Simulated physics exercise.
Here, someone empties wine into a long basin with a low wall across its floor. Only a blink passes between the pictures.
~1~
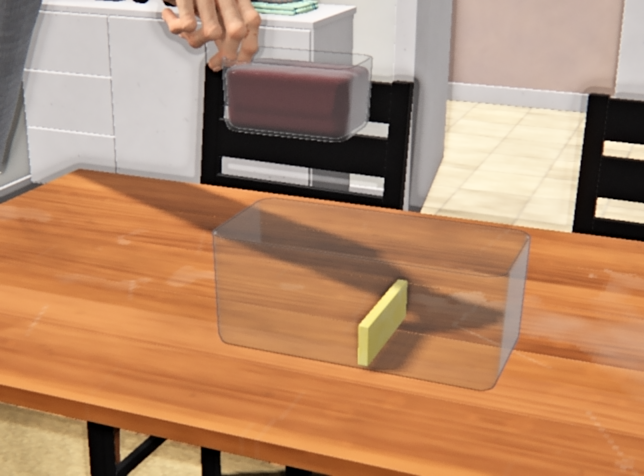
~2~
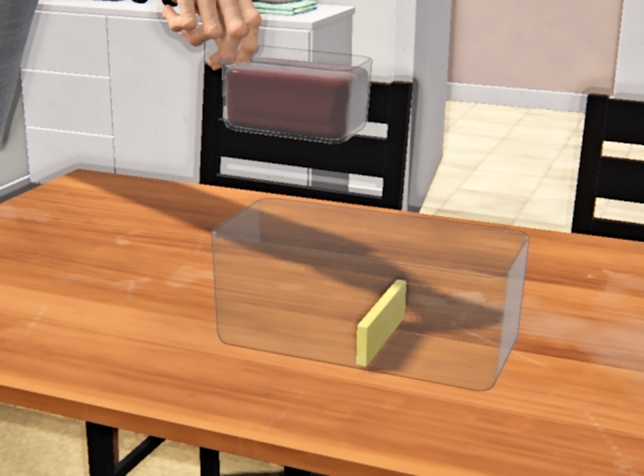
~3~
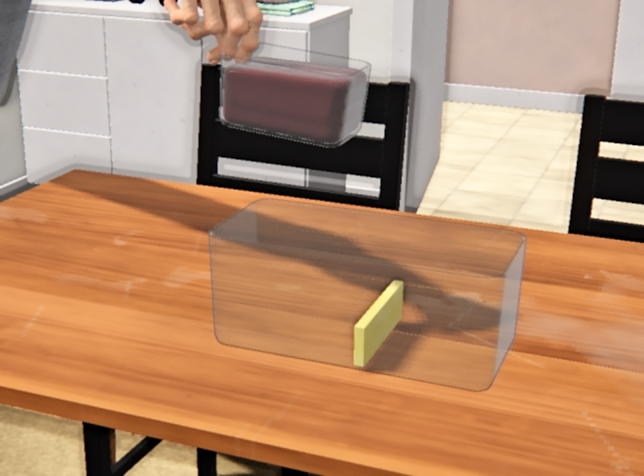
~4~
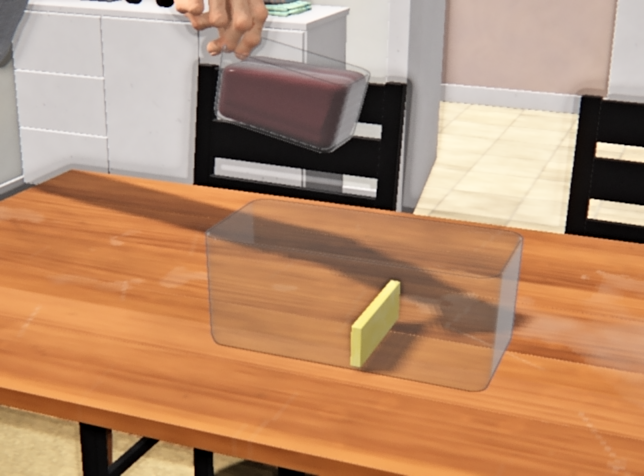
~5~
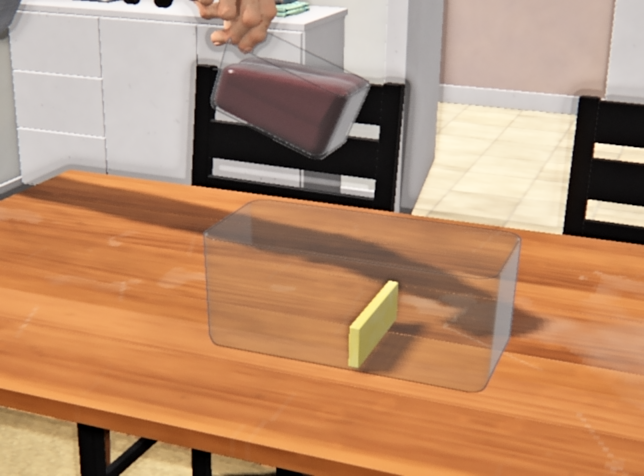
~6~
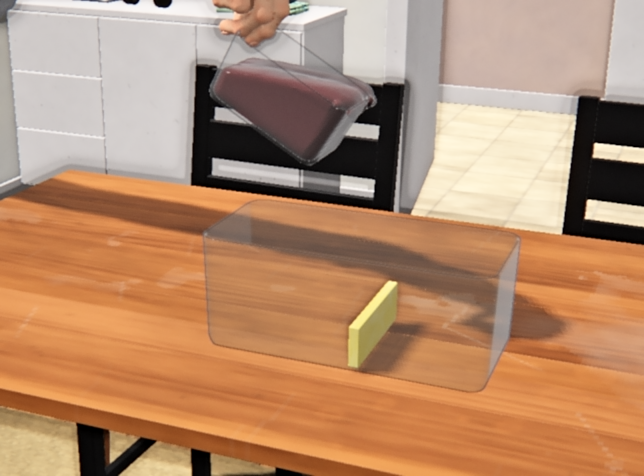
At the start, a hand holds a clear container of dark red wine almost level above a wooden table, where a long transparent basin sits with a low yellow wall across its floor. The hand then tilts the container gradually, its right end dipping lower as the wine shifts toward that side.
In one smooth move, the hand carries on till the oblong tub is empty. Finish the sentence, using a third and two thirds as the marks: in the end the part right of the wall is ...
More than two thirds of the whole.
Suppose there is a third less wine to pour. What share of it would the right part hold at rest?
Something like 70 per cent, give or take.
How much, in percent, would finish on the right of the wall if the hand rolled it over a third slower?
Close to 80 out of every hundred.
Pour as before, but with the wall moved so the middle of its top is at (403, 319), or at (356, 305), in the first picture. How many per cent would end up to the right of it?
First try close to 55 percent, second try close to 85 percent.
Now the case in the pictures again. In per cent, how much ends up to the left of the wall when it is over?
It is close to 25 per cent.
A moment on, the oblong tub is tipped on its side and 28 per cent is still to pour, 0 is left of the wall and 29 right of it.
Next, the oblong tub is tipped on its side and 7 per cent is still to pour, 11 is left of the wall and 75 right of it.
Then the oblong tub is tipped on its side and 2 per cent is still to pour, 19 is left of the wall and 75 right of it.
Later the oblong tub is tipped on its side and 0 per cent is still to pour, 23 is left of the wall and 75 right of it.
Finally, 23 per cent lies left of the wall, 75 right of it and 2 outside.
